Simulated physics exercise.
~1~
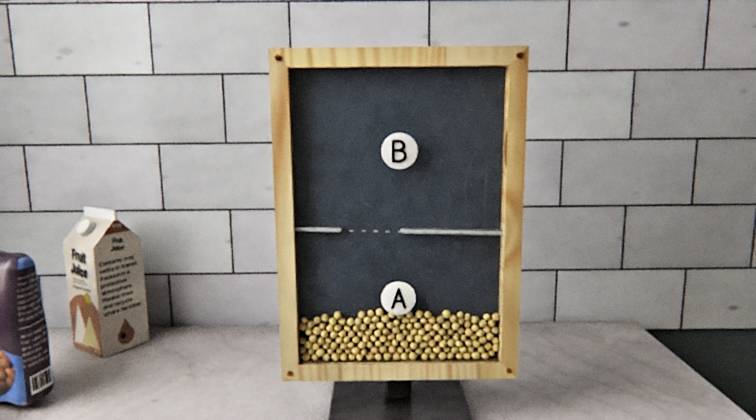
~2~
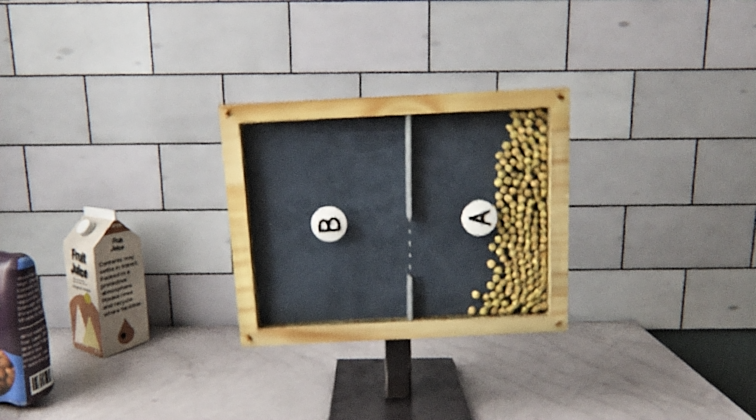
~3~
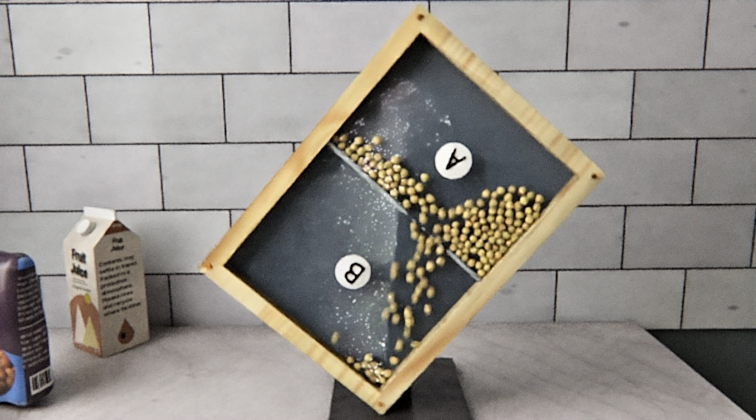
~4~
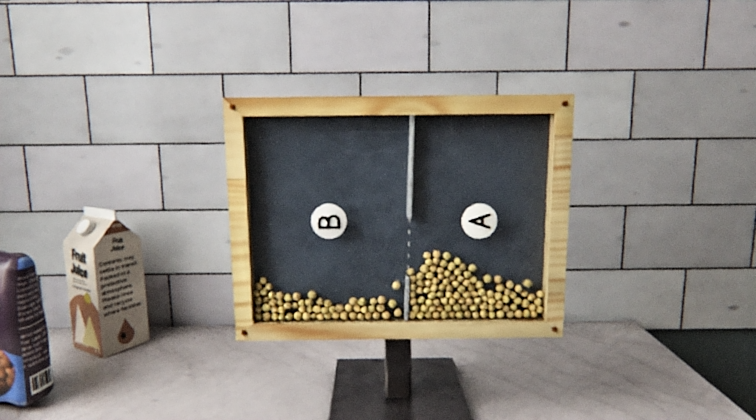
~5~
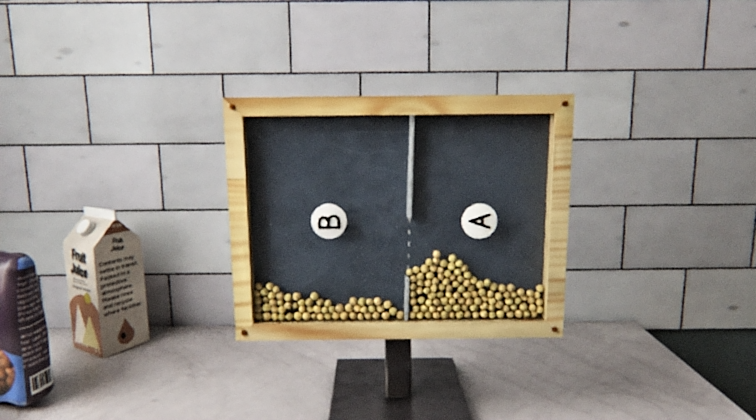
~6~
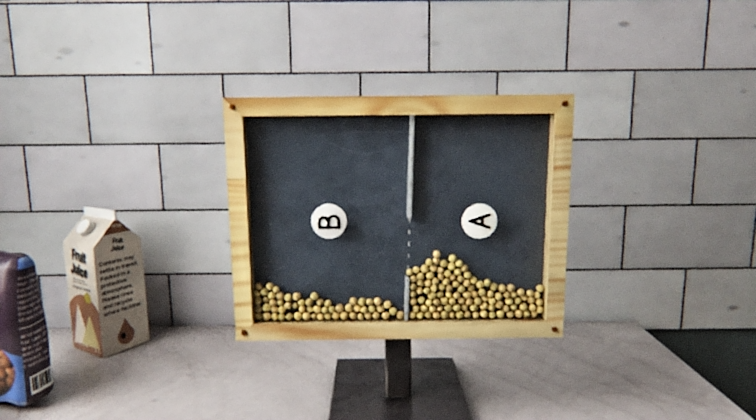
A wooden-framed box with a dark back stands upright on a grey stand, seen from the front by a still camera, its white discs lettered B above and A below over a layer of yellowish beans. A carton and a dark packet sit at left on a pale counter before white brick tiles. The box turns anticlockwise onto its side, lifting the beans at right, then tips further, and beans pour through the divider's gap into B. It swings partway back and stops sideways, with a larger heap in A at right and a shallower layer in B.
